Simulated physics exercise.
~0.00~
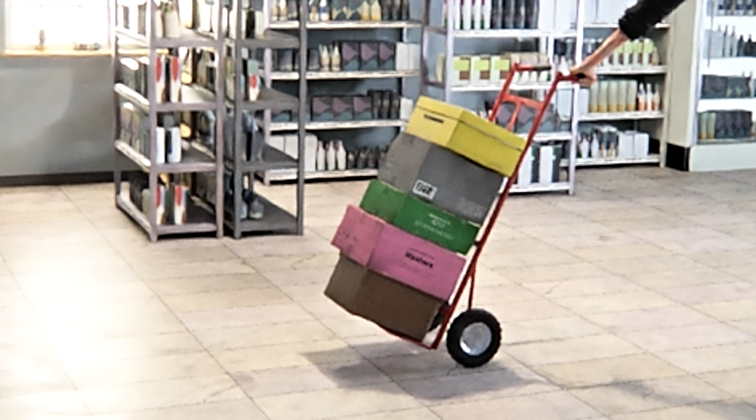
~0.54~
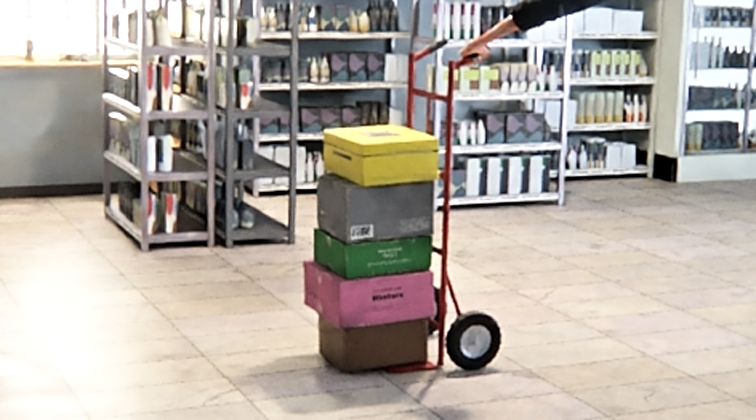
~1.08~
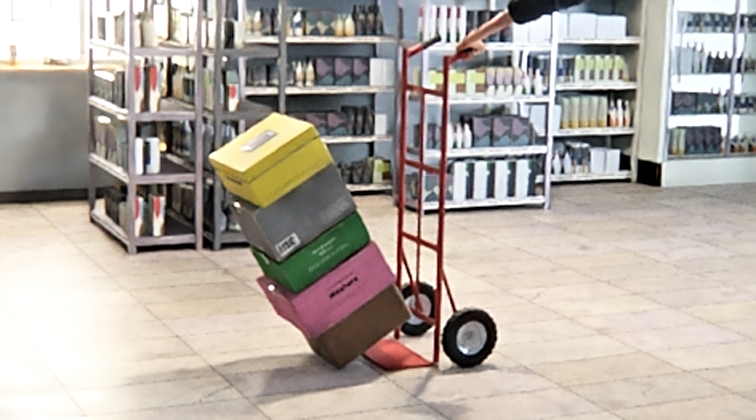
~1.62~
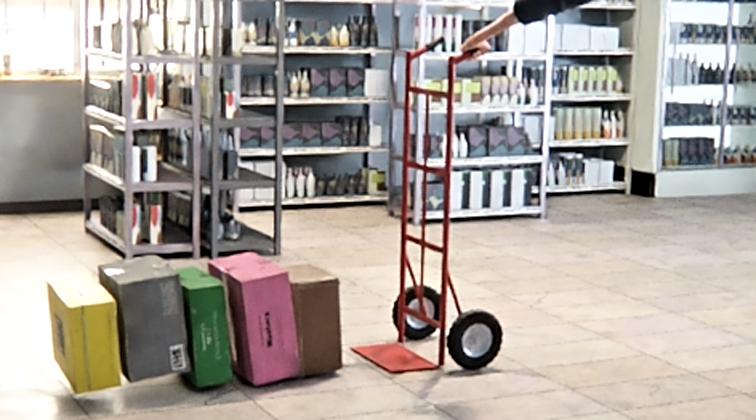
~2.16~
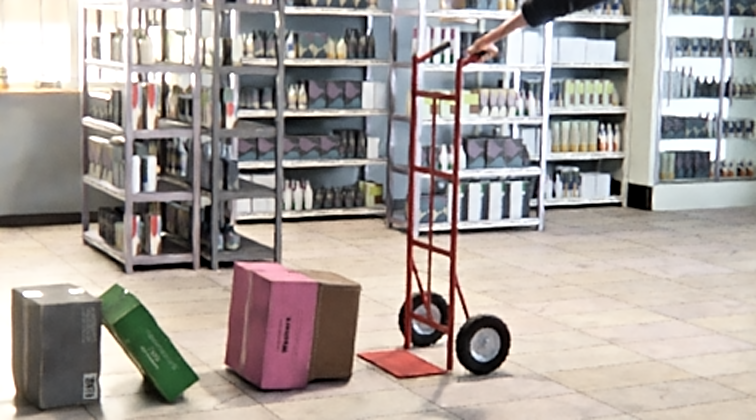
The clip shows a hand swinging a tilted red sack truck upright, and its stack of five boxes topples to the left onto the floor, leaving the grey, green, pink and brown ones scattered beside the empty truck, with the yellow one out of view.
